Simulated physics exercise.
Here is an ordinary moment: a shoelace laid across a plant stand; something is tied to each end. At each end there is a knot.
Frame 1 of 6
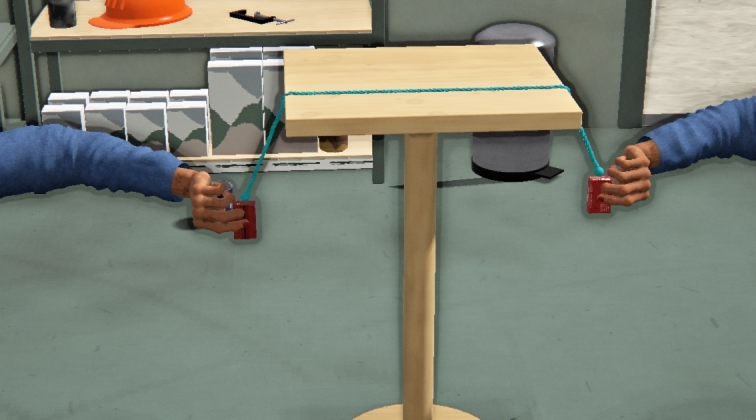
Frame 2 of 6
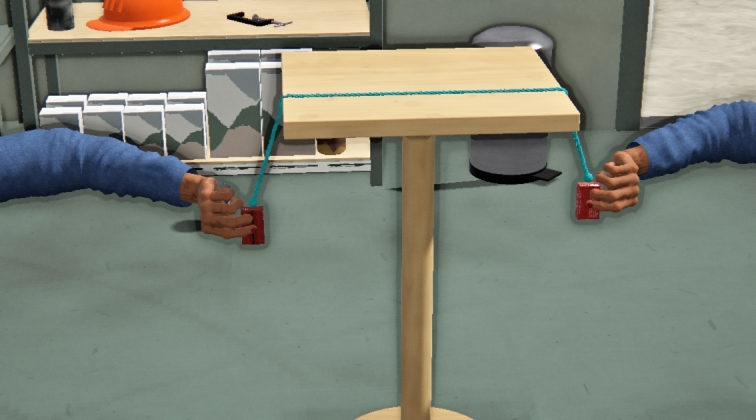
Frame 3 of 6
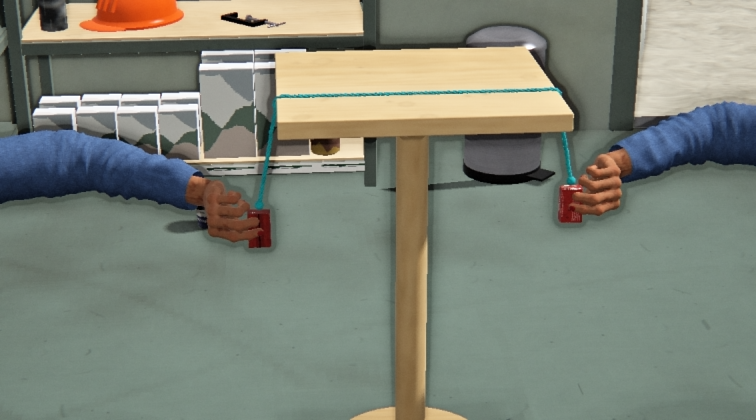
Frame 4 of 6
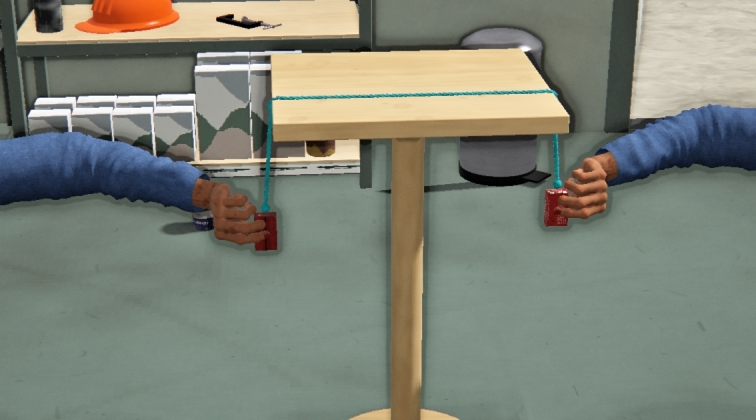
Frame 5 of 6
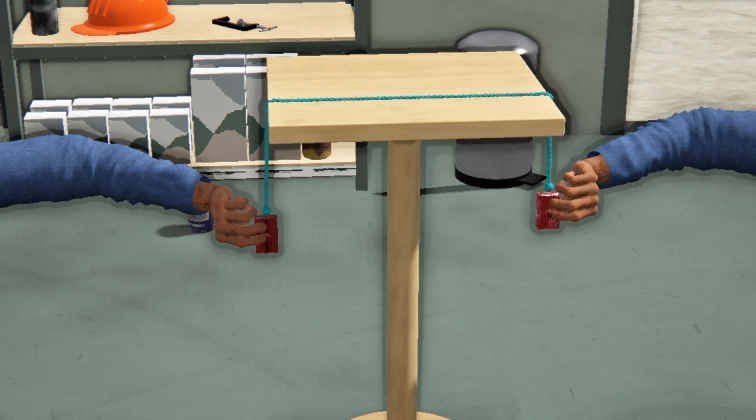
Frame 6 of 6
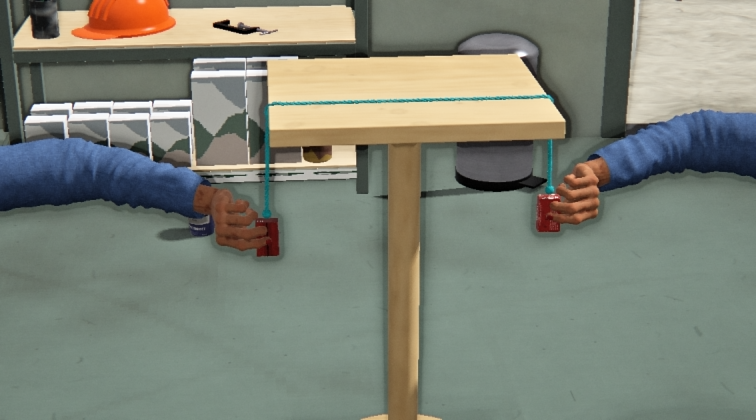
Two hands in blue sleeves, each gripping a small red matchbox tied to a teal shoelace draped across a wooden stand, move inward from either side. The slanted ends of the lace swing to vertical beside the tabletop, and the hands then stay nearly still, still holding the matchboxes.
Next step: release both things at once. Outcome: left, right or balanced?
Heads up, it's about to do nothing at all.
Then, 0.48 s past the final frame, left matchbox at the same height near (275, 237); right matchbox at the same height near (543, 212).
Then, 1.06 s past the final frame, left matchbox at the same height near (269, 238); right matchbox at the same height near (546, 212).
When it is over, left matchbox at the same height near (269, 238); right matchbox at the same height near (546, 212). The shoelace stays as it is.
